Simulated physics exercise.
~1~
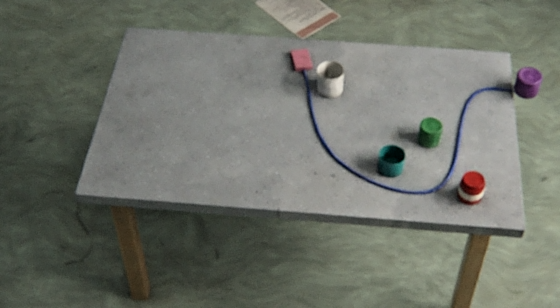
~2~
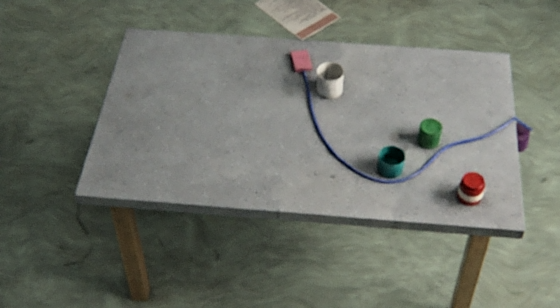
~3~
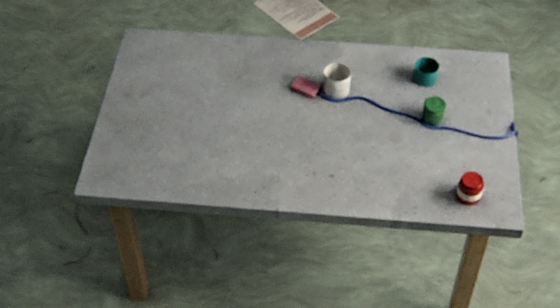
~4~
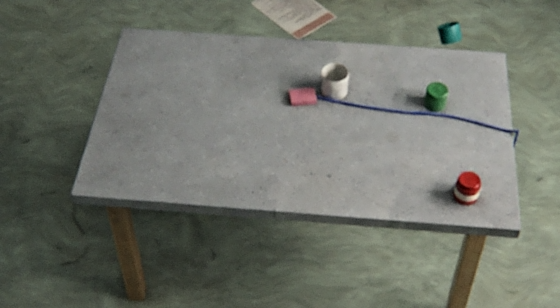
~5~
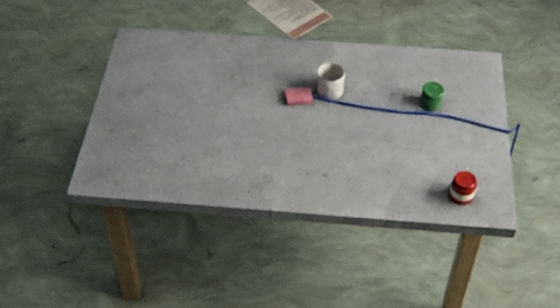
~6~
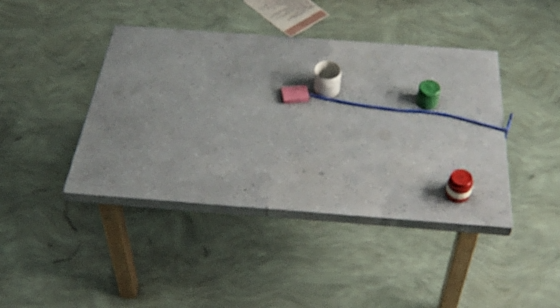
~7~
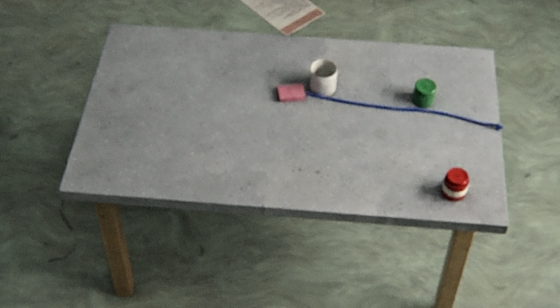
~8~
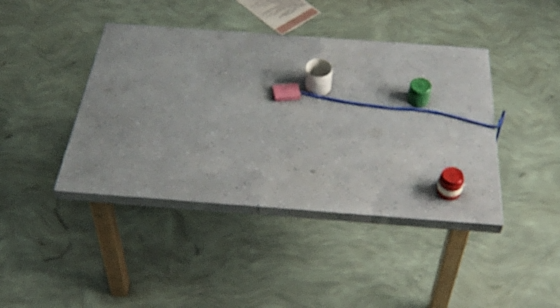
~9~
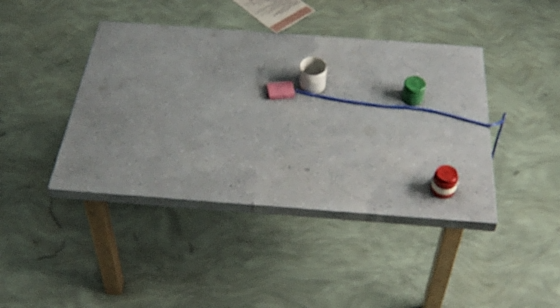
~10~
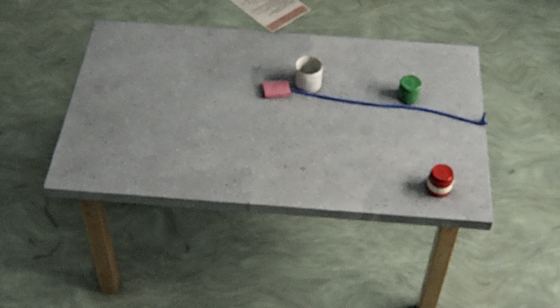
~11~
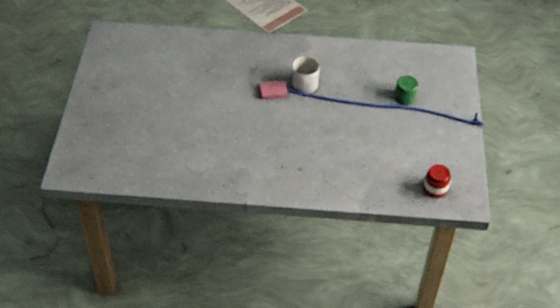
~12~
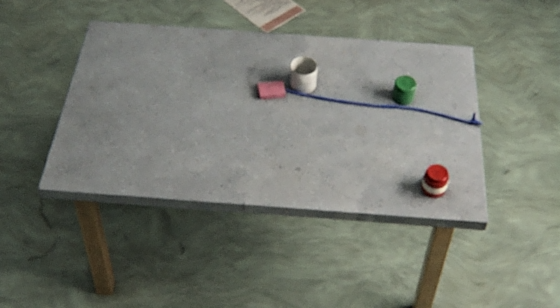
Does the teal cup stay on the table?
No, the teal cup gets swept across the table as the cord straightens and goes over the far edge.
